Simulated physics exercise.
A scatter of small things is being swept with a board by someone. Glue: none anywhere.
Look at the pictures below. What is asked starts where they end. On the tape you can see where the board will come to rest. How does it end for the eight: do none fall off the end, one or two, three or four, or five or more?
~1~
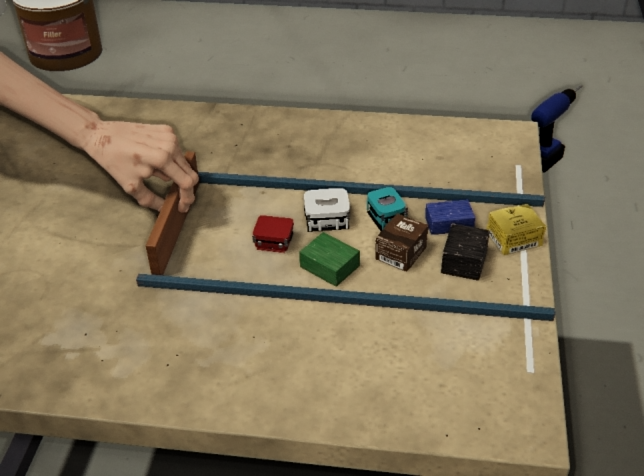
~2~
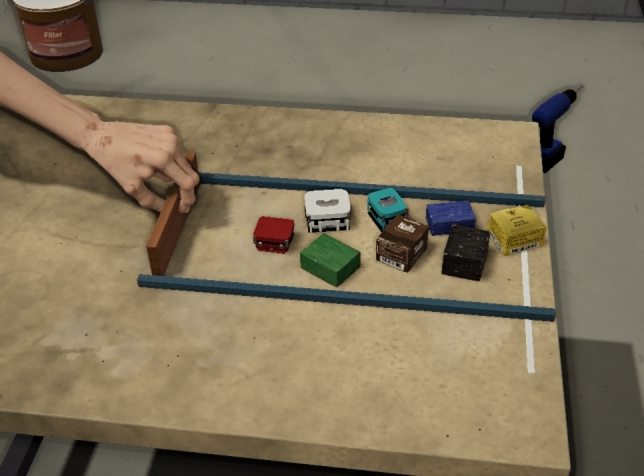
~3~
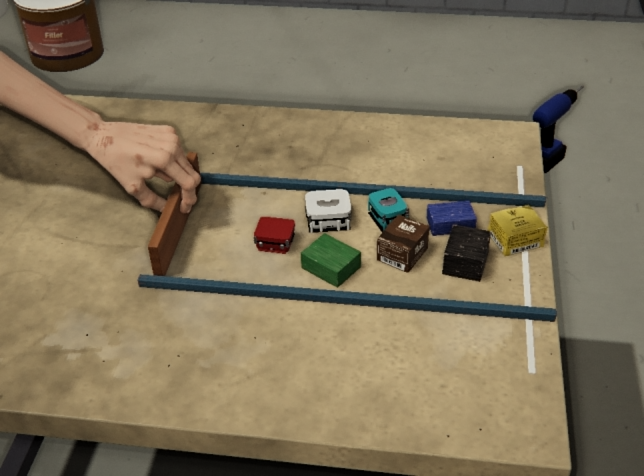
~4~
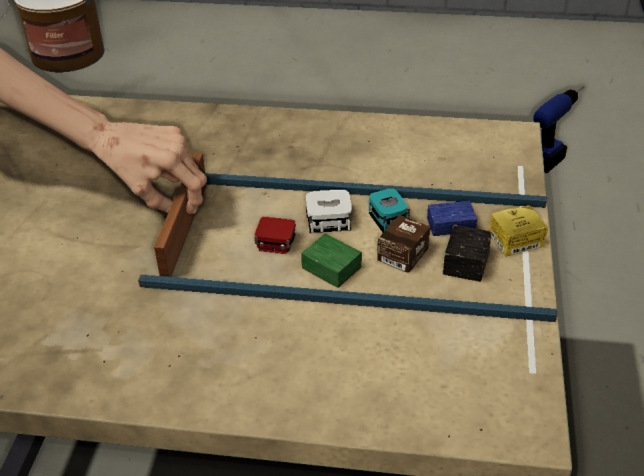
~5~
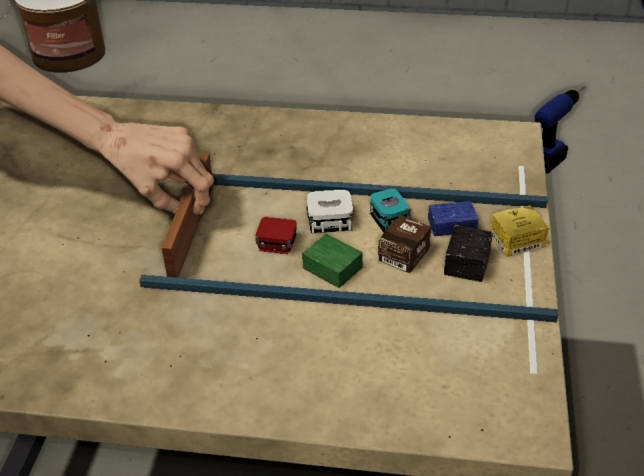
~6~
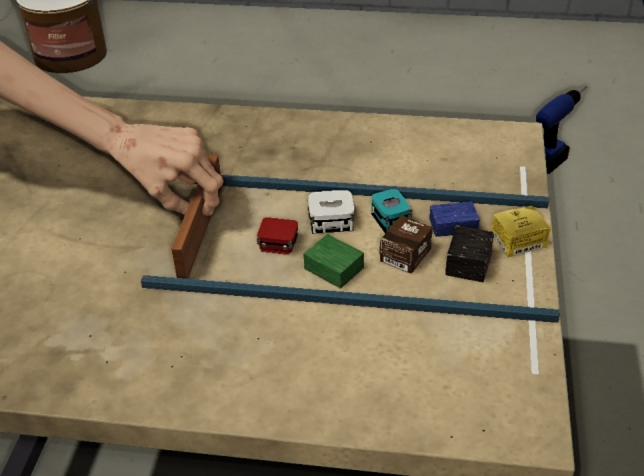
It ends with five or more off the end.
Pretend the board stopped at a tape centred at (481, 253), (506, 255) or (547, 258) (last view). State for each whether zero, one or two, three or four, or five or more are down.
Taking the tapes one at a time, the count is three or four, then five or over, then five or more.
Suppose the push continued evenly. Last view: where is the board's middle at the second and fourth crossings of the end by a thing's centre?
At (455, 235) for the second, at (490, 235) for the fourth.
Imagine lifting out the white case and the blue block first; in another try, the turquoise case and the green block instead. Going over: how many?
3, then 4.
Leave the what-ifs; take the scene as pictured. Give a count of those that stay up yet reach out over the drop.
I'd say 3 of them.
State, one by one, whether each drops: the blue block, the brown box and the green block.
So the blue block falls away, then the brown box falls away, and finally the green block remains aboard.
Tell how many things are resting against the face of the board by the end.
The count comes out at 3.
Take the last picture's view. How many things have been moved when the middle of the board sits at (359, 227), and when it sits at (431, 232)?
At the first spot the count is 6, and at the second it is 8.
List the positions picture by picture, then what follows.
The first picture shows yellow box (516, 229); black block (465, 252); blue block (450, 217); board (175, 212); tape (524, 255).
The second picture shows black block (466, 253); turquoise case (387, 210).
The third picture shows blue block (451, 218); green block (331, 260).
The fourth picture shows yellow box (518, 230); board (183, 213).
The fifth picture shows black block (468, 253); white case (330, 212).
The sixth picture shows yellow box (520, 231); black block (470, 253); blue block (454, 219); board (199, 215); tape (528, 257).
Soon after, none off yet; yellow box at rest near (520, 231); black block at rest near (470, 253); blue block at rest near (454, 219).
Then, none off yet; yellow box tipped a little near (570, 243); black block moved about its own width near (520, 262); blue block moved about its own width near (521, 224).
At rest, the number that fall off is five or more; fallen, turquoise case, brown box, blue block, black block and yellow box.
